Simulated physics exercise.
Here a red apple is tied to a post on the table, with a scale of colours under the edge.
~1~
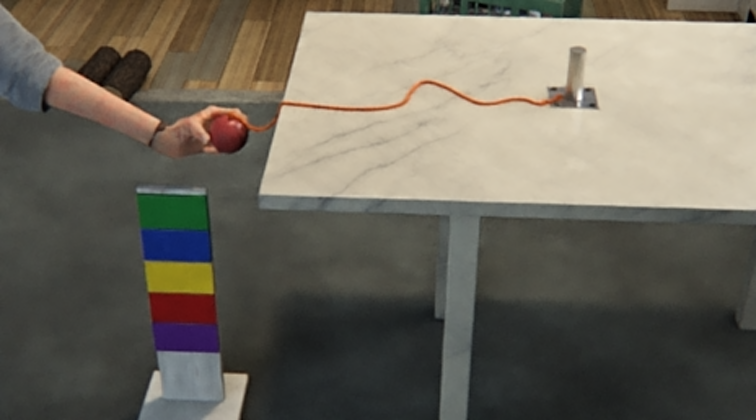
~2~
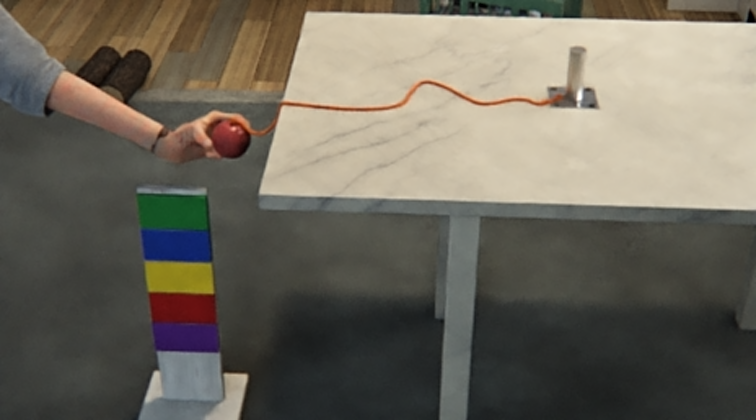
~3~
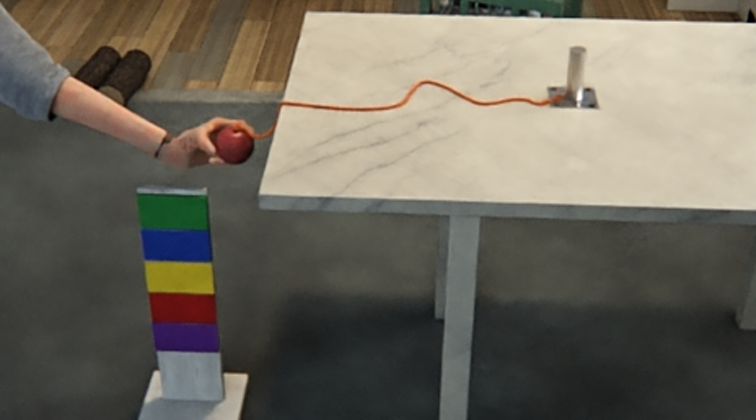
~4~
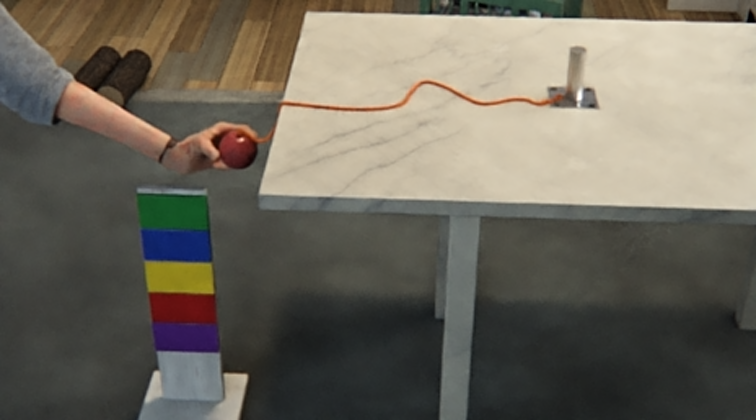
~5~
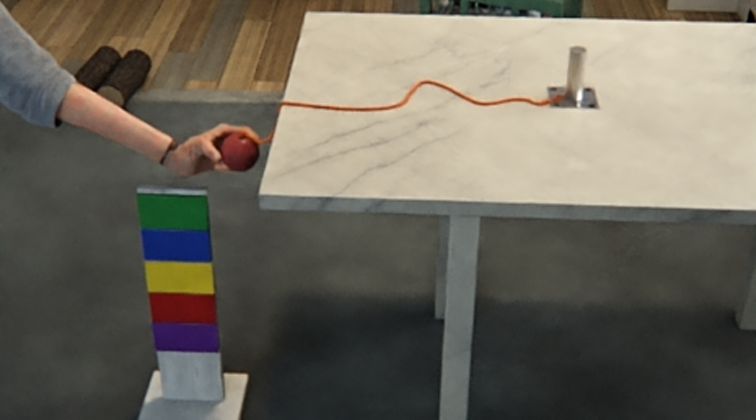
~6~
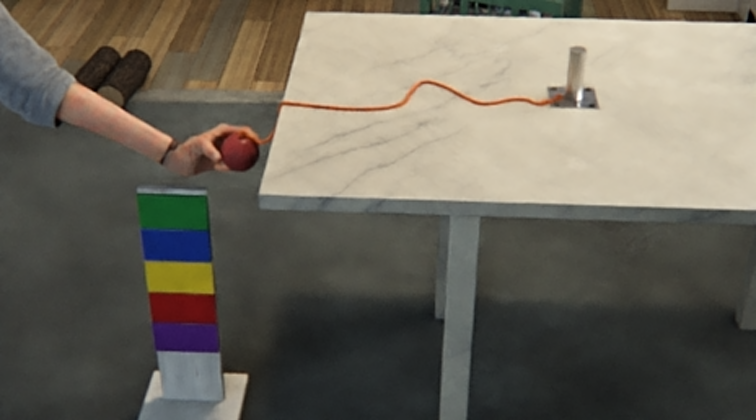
A hand held a red apple tied by an orange shoelace to a metal post on a marble-look table, lowered it slightly to the right above a striped colour scale, then kept it nearly still.
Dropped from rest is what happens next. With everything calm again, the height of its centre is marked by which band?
By the blue band.
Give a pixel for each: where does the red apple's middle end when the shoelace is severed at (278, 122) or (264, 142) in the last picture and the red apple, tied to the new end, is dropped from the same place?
Estimated pixels: (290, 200) then (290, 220).
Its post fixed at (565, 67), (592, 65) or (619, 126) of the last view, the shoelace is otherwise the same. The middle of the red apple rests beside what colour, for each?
Going case by case, it's blue, green and finally green.
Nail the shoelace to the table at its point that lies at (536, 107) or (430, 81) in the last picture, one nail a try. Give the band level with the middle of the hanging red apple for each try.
Blue, then green.
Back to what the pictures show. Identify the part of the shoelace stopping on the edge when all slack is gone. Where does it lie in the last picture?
It sits at about (358, 109).
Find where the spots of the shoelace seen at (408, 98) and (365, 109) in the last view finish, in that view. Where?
They go to (343, 93) and to (290, 93).
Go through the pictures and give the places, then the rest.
The first picture shows red apple (229, 134); green (172, 213); blue (176, 247); yellow (179, 278); red (183, 309); purple (186, 339).
The second picture shows red apple (231, 139); shoelace through (538, 104) (467, 98) (415, 87) (365, 109) (292, 104).
The third picture shows red apple (235, 145).
The fourth picture shows red apple (238, 150); shoelace through (538, 104) (467, 98) (415, 87) (365, 109) (292, 104).
The fifth picture shows red apple (240, 152).
The sixth picture shows red apple (240, 152); shoelace through (538, 104) (467, 98) (415, 87) (365, 109) (292, 104).
A little later, apple near (299, 229); level with blue.
Next, apple near (279, 239); level with blue.
When it is over, apple near (284, 241); level with blue. Its centre hangs level with the blue band.
